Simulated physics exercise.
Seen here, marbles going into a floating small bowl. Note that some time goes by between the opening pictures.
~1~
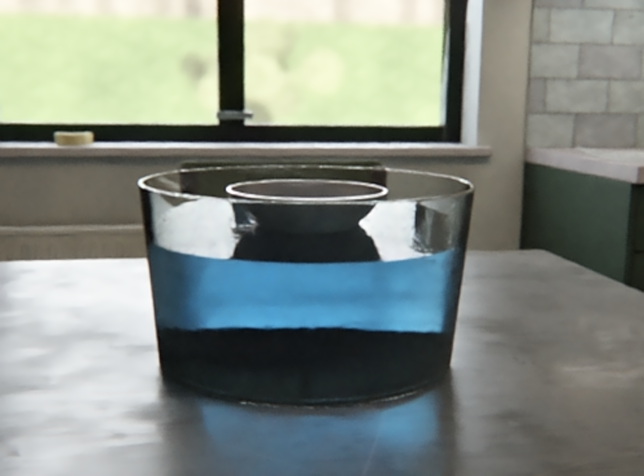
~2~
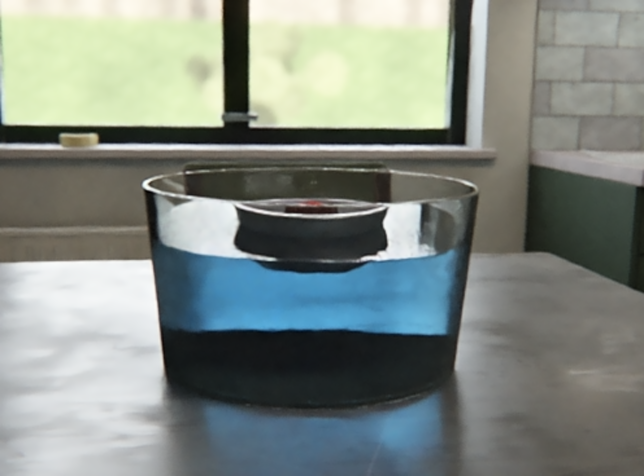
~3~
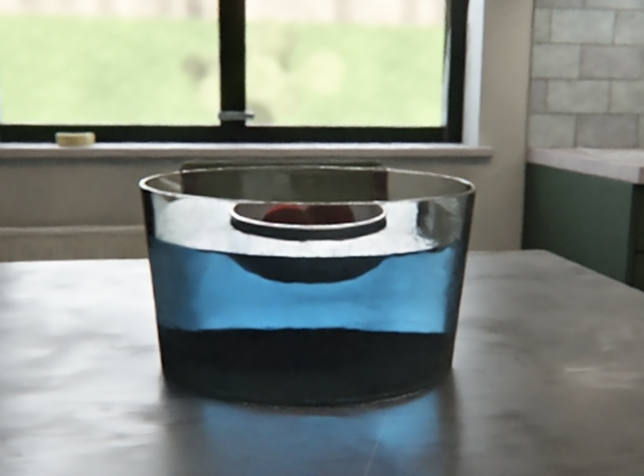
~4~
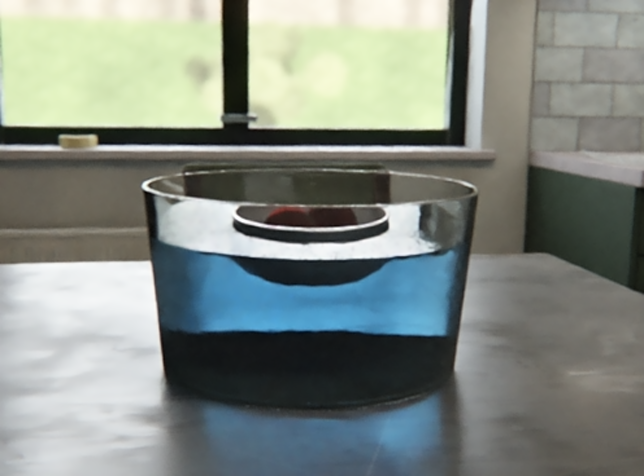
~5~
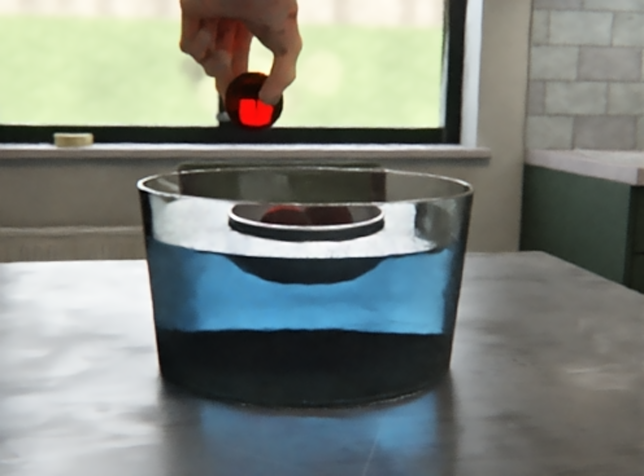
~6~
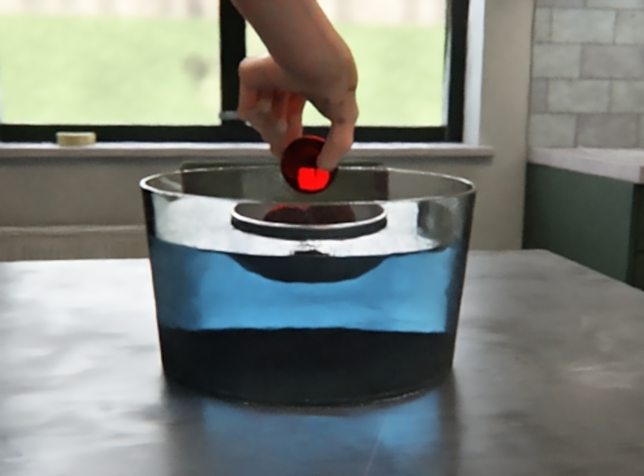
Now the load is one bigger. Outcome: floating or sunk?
I'm expecting it to fail with one more.
A moment on, the glass marble is in and the small bowl dips.
Further on, water pours in over its edge.
When it is over, the small bowl lies on the bottom with its load.
